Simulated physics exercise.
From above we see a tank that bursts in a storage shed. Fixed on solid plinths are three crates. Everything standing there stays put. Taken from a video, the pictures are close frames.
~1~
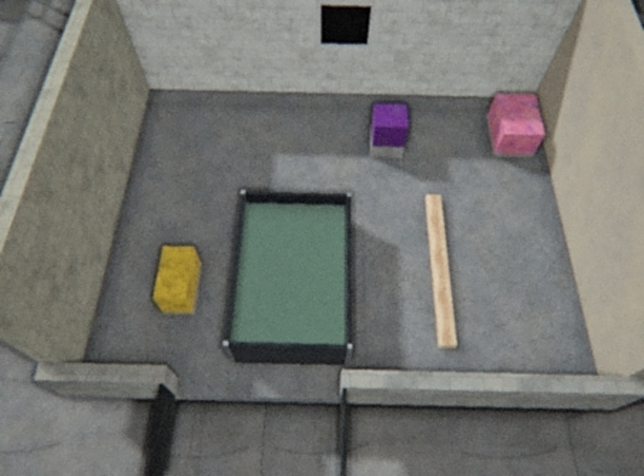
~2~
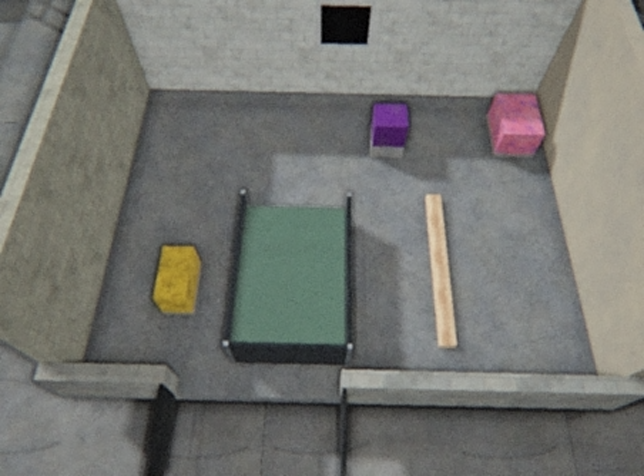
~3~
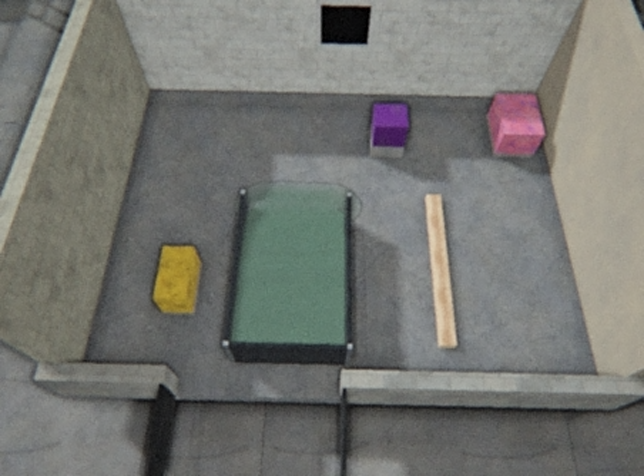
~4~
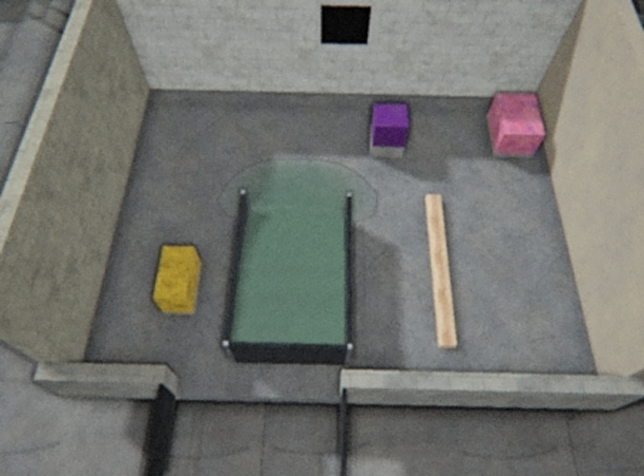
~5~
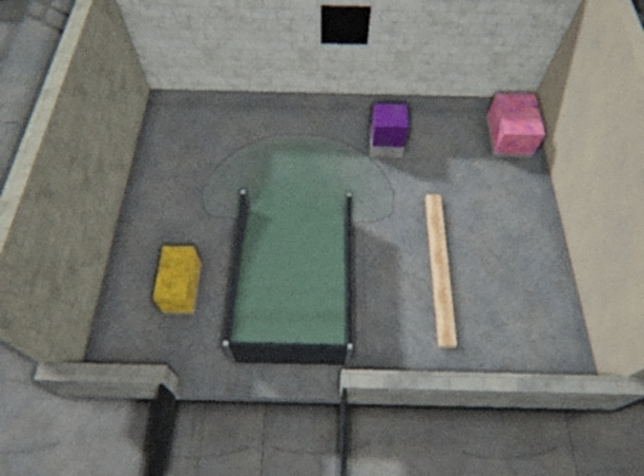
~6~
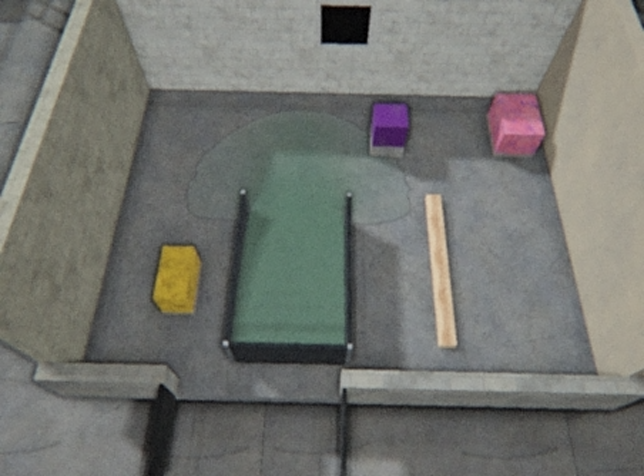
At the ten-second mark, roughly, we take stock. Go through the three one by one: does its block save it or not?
The purple crate is saved by its block. The pink crate is not saved. The yellow crate is not saved.
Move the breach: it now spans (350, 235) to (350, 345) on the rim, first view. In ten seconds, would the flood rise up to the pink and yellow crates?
The pink crate is topped, the yellow crate keeps dry.
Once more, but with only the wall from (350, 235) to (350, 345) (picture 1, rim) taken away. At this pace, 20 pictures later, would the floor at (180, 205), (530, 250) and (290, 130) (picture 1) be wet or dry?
Well, the first one's left untouched, the second's sodden, and the third's left untouched.
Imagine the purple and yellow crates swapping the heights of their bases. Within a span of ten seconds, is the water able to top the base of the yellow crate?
The yellow holds out.
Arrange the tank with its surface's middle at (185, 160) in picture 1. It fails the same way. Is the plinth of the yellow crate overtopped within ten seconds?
I reckon the yellow crate is unharmed.
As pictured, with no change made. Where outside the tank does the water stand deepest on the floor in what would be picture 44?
Somewhere close to (128, 377).
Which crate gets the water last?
Looks like the crate marked yellow to me.
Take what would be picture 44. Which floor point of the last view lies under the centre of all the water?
About (311, 194) in the last view.
A moment on, water covers 30 % of the floor; the purple crate water round its plinth, the pink crate not reached, the yellow crate not reached.
Next, water covers 40 % of the floor; the purple crate water round its plinth, the pink crate water round its plinth, the yellow crate not reached.
Then, water covers 50 % of the floor; the purple crate water round its plinth, the pink crate water round its plinth, the yellow crate not reached.
Later, water covers 85 % of the floor; the purple crate water round its plinth, the pink crate water round its plinth, the yellow crate water round its plinth.
In the end, water covers 100 % of the floor; the purple crate stayed above the water, the pink crate was topped, the yellow crate was topped.
